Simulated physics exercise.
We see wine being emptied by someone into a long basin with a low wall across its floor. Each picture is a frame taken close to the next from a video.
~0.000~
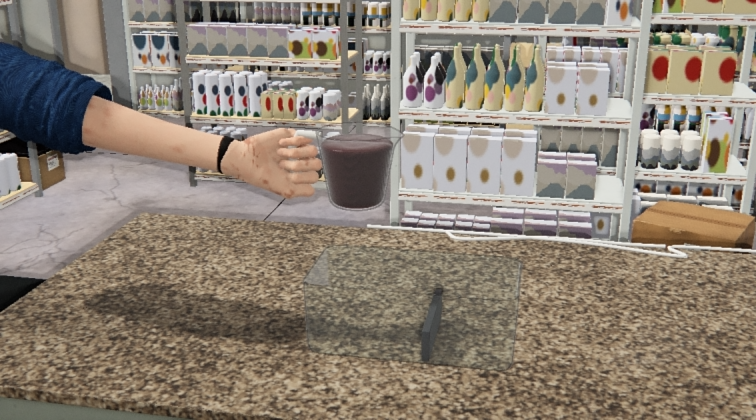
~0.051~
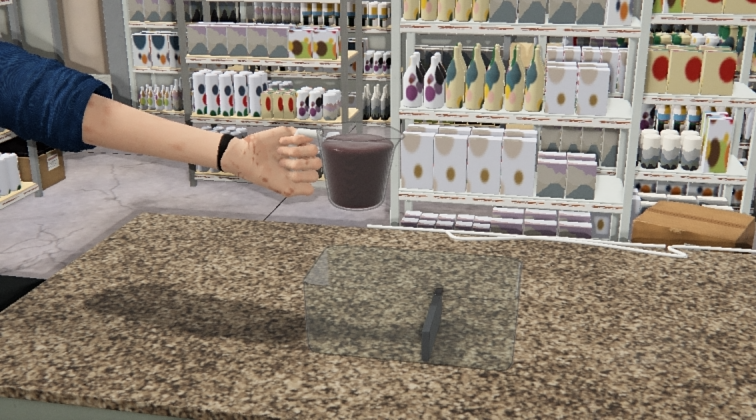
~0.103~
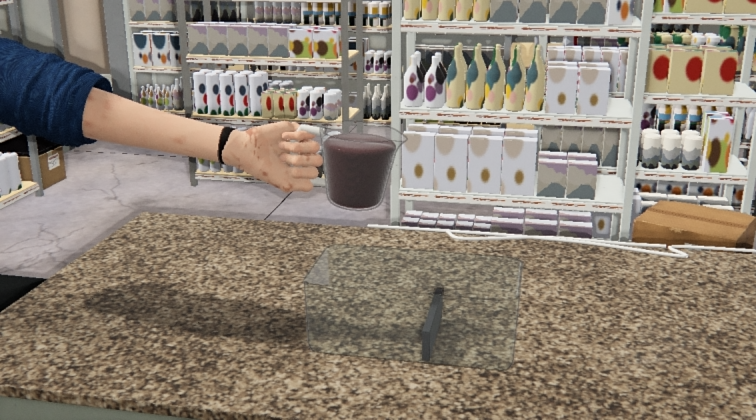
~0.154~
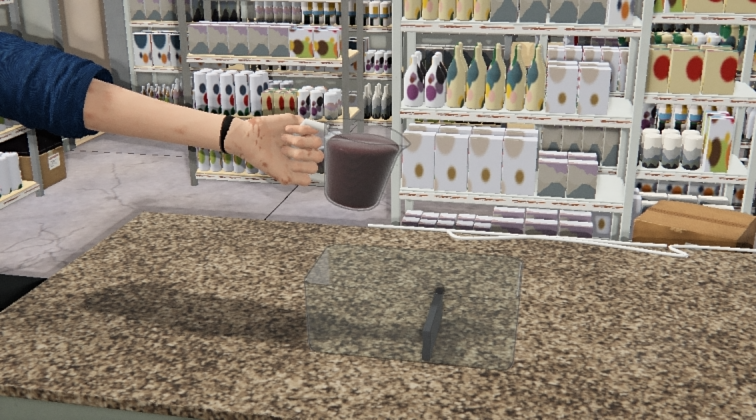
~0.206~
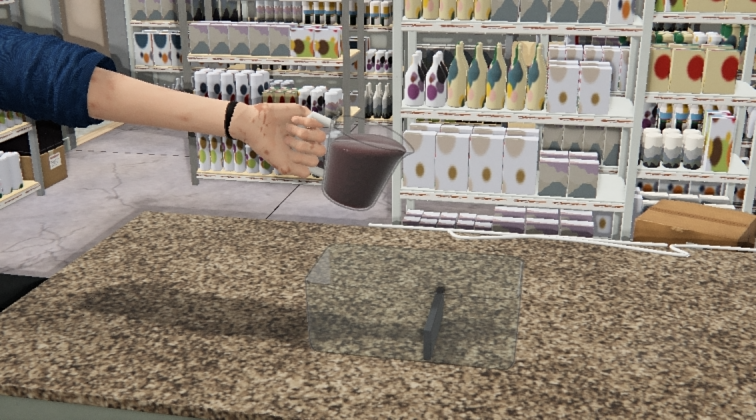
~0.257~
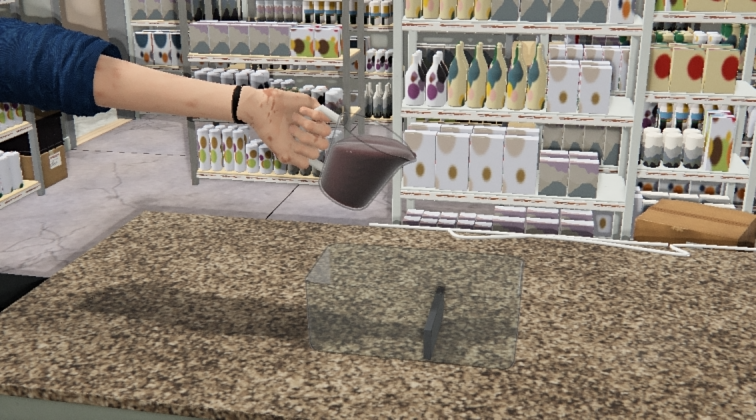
In a shop with stocked shelves, a hand holds a clear jug of dark wine upright above a long, empty glass basin with a low wall across its floor, on a speckled counter. The jug stays almost still, then the hand tilts it steadily to the right, and the wine shifts up to its lip.
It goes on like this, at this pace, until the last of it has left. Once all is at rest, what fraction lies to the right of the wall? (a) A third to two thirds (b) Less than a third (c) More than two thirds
Option c: More than two thirds.
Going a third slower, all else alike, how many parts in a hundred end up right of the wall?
Some 90 per cent.
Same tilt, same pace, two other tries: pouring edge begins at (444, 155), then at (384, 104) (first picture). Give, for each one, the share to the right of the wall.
Roughly 80 percent on the first try and 70 percent on the second.
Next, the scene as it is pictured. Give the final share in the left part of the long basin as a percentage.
Roughly 10 percent of it.
A moment on, the measuring jug is tipped on its side and 56 per cent is still to pour, 0 is left of the wall and 14 right of it.
Next, the measuring jug is tipped on its side and 16 per cent is still to pour, 2 is left of the wall and 62 right of it.
Then the measuring jug is tipped on its side and 3 per cent is still to pour, 5 is left of the wall and 86 right of it.
Later the measuring jug is tipped on its side and 0 per cent is still to pour, 7 is left of the wall and 90 right of it.
In the end 8 per cent lies left of the wall, 90 right of it and 2 outside.
